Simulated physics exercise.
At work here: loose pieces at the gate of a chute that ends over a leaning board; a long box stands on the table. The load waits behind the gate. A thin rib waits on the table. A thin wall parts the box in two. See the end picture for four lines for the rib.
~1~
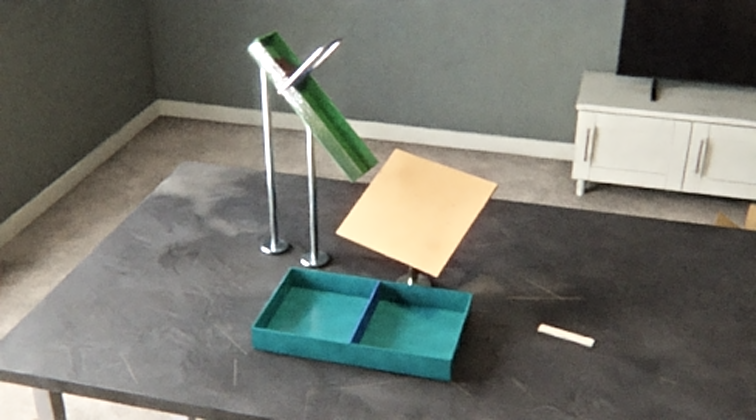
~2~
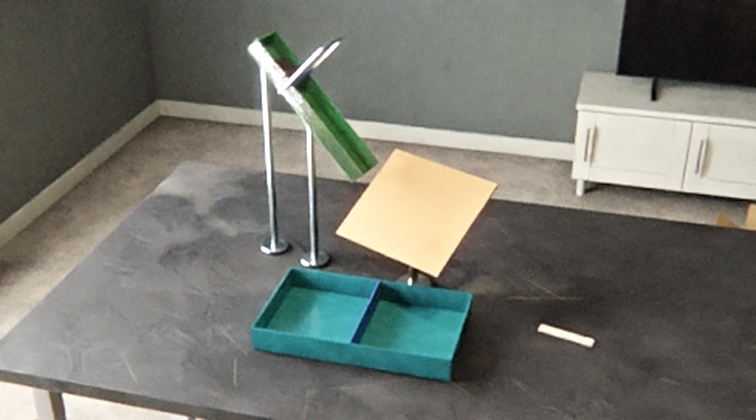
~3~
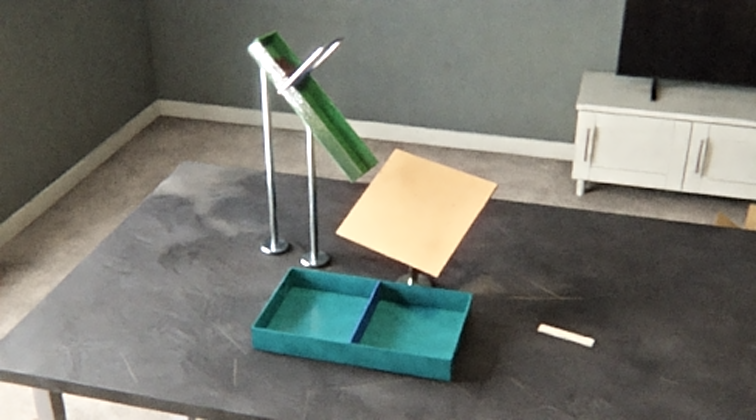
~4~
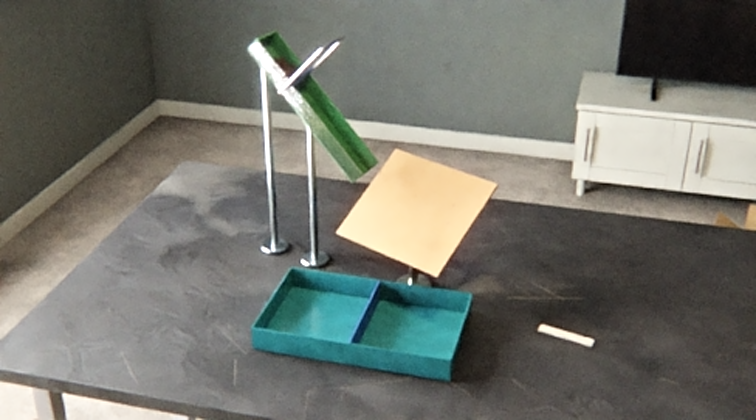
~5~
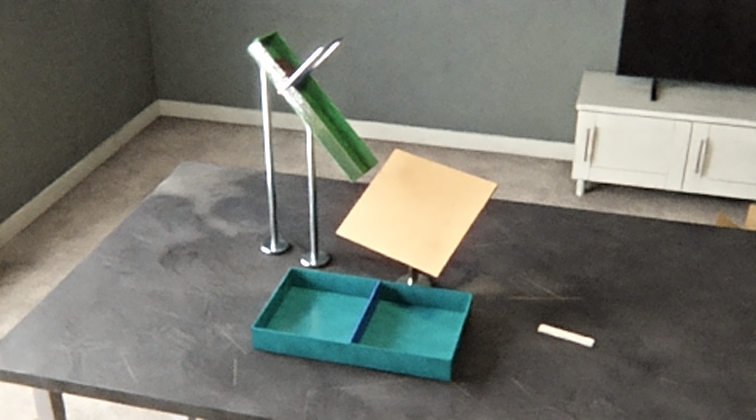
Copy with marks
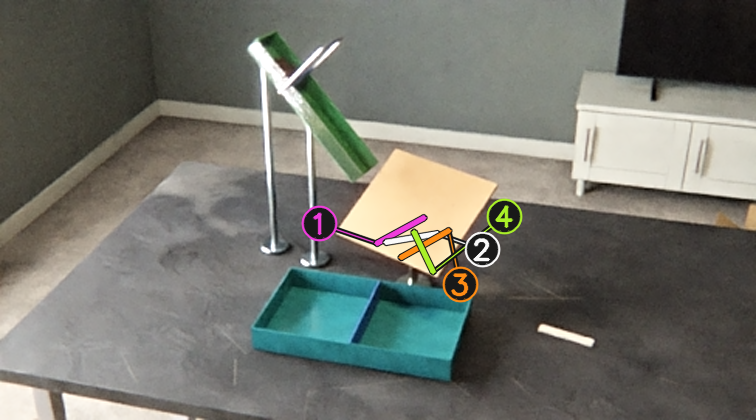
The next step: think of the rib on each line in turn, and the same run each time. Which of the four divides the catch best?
Use line 3.
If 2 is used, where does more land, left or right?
The left half.
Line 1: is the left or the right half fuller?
The left half.
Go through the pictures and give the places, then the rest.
The first picture shows load behind the gate near (289, 72), chocolate balls; lip of the chute near (361, 177), sloping fairly steeply.
The second picture shows middle of the board near (415, 209), tilted fairly steeply; middle of its low edge near (385, 253); of its high edge near (445, 166).
The third picture shows front corners of the box near (252, 328) and (450, 360); front end of its middle wall near (349, 343); gate still shut near (303, 74).
The fourth picture shows middle of the load near (289, 72); lip near (361, 177).
The fifth picture shows middle of the load near (289, 72); lip near (361, 177).
On the marked copy, line 1 from (423, 217) to (376, 243); line 2 from (437, 233) to (386, 242); line 3 from (448, 230) to (401, 257); line 4 from (414, 232) to (433, 271).
With 1, of what is caught, the bulk in the left half, close to a quarter in the right.
With 2, of what is caught, the bulk in the left half, close to a quarter in the right.
With 3, of what is caught, close to half in the left half, close to half in the right.
With 4, of what is caught, a small share in the left half, the bulk in the right.
